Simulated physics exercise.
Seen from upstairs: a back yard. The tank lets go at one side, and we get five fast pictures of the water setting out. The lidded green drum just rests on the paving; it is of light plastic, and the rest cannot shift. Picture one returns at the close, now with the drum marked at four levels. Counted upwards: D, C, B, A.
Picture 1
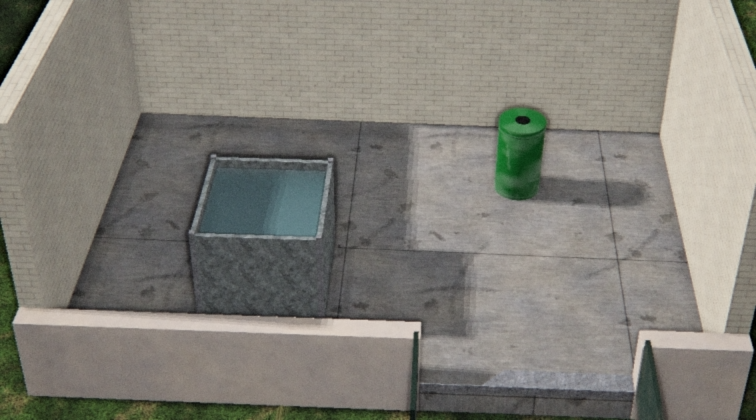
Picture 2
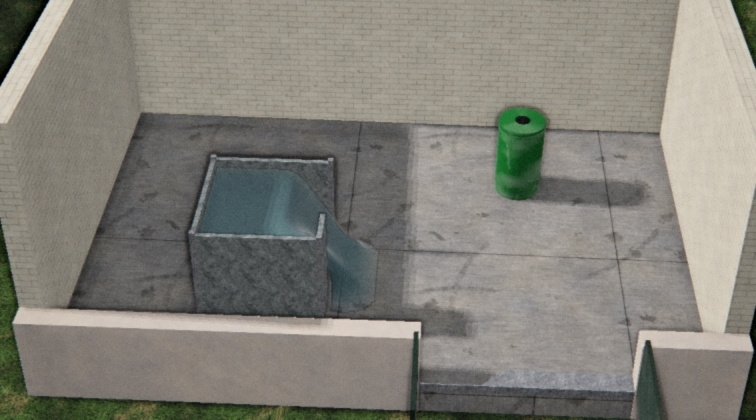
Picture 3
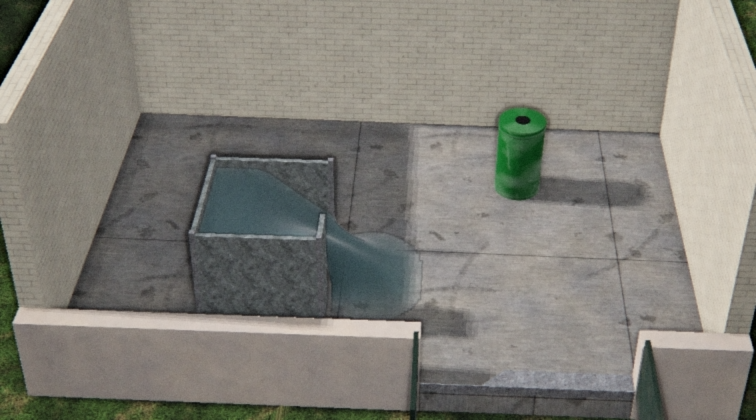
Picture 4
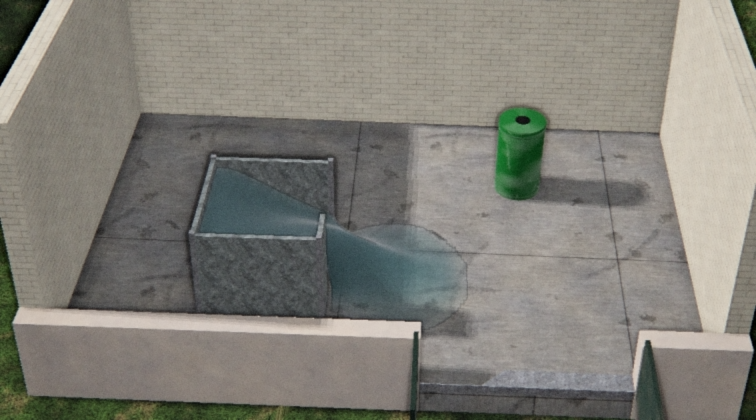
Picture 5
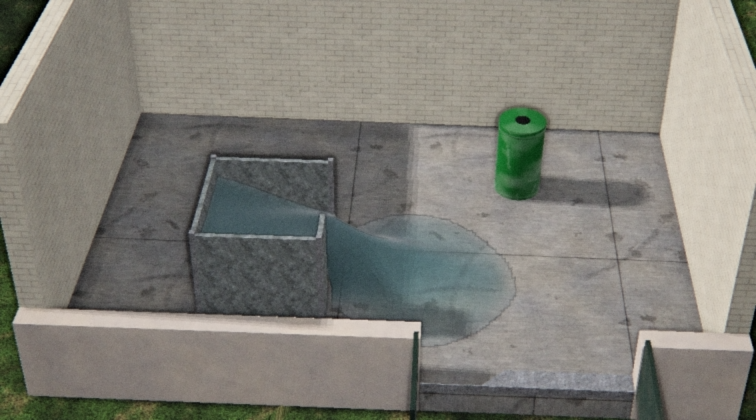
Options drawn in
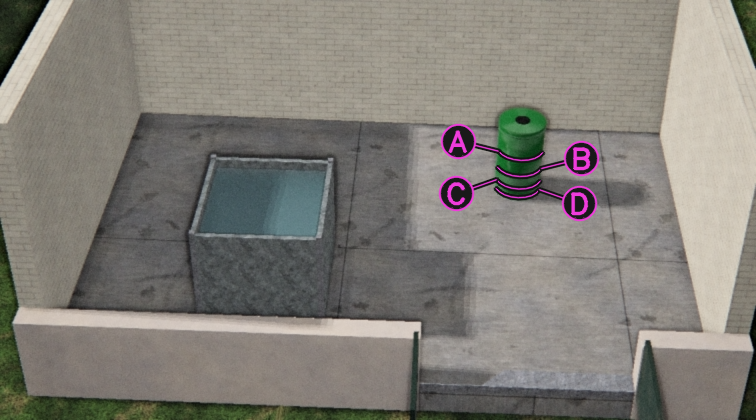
In a walled back yard seen from above, a square stone tank stands full of water, with a green drum to its right. The tank's right side opens and water pours out onto the paving, then spreads rightward in a widening, rounded sheet while the drum stays still.
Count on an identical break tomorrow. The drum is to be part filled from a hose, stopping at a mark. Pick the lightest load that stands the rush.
Mark B just does it.
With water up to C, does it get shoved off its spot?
Yes, it does.
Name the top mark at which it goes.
C.
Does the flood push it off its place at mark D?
Yes, that goes wrong.
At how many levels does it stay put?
Two of them.
On the marked copy, A at (521, 160); B at (519, 176); C at (518, 189); D at (518, 197); from the bottom up D, C, B, A.
If A is chosen, it does not move.
If B is chosen, it does not move.
If C is chosen, it is pushed about its own width away.
If D is chosen, it is pushed about 3 times its own width away.
